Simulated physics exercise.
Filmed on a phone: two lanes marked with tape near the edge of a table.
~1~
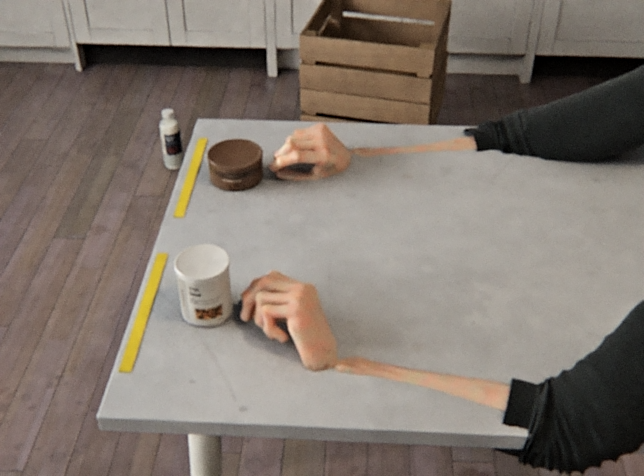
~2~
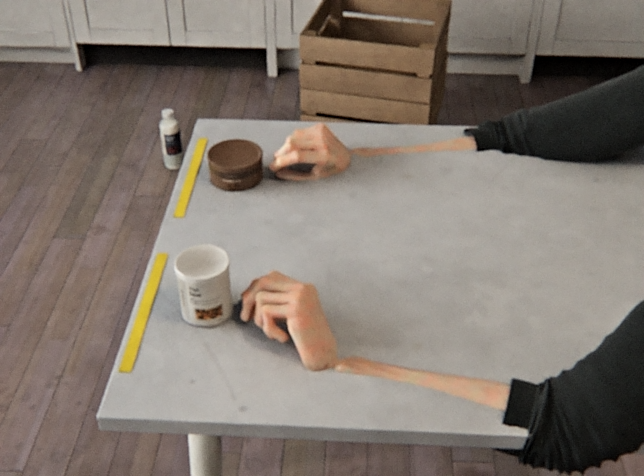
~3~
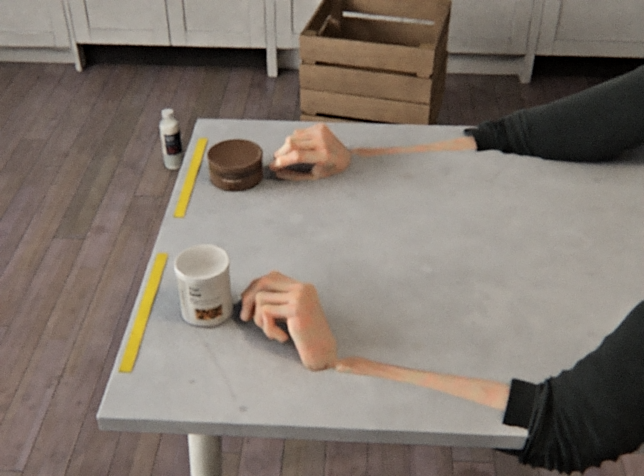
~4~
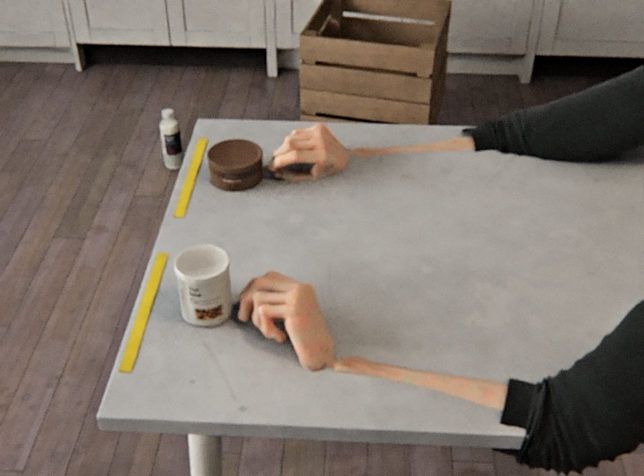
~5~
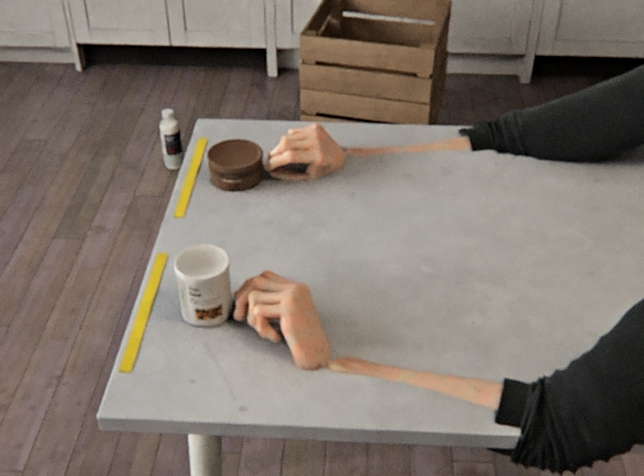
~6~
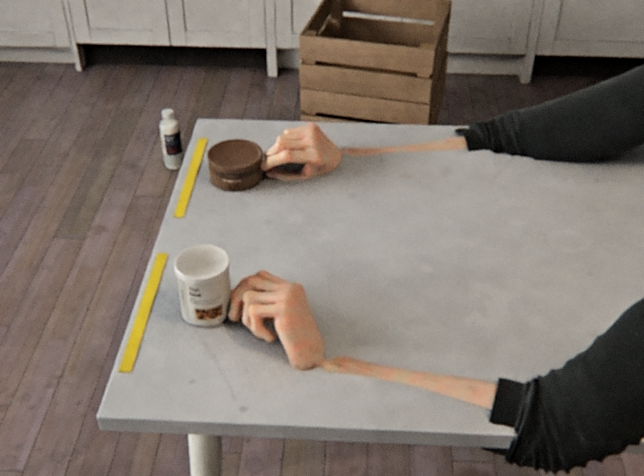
Two hands in dark sleeves reach in from the right over a pale grey table, seen from above at an angle in a room with wooden floorboards and white cupboards. A brown tub and a white pot stand near yellow strips at the left edge, with a small white bottle and a wooden crate beyond. Both hands creep slightly left towards the unmoving containers, while the camera stays still.
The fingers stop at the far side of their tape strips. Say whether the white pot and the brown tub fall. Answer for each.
The white pot goes over the edge and the brown tub goes over the edge.
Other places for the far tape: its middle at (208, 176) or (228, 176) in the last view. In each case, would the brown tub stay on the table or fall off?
Try by try, it drops off; stays up.
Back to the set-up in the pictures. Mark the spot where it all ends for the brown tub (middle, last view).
Near (193, 443).
Then, 1.24 s later than the last frame, white pot tilted by 46° near (88, 310); brown tub tilted by 41° near (147, 184).
When it is over, the white pot falls off the table; the brown tub falls off the table, near (193, 444).
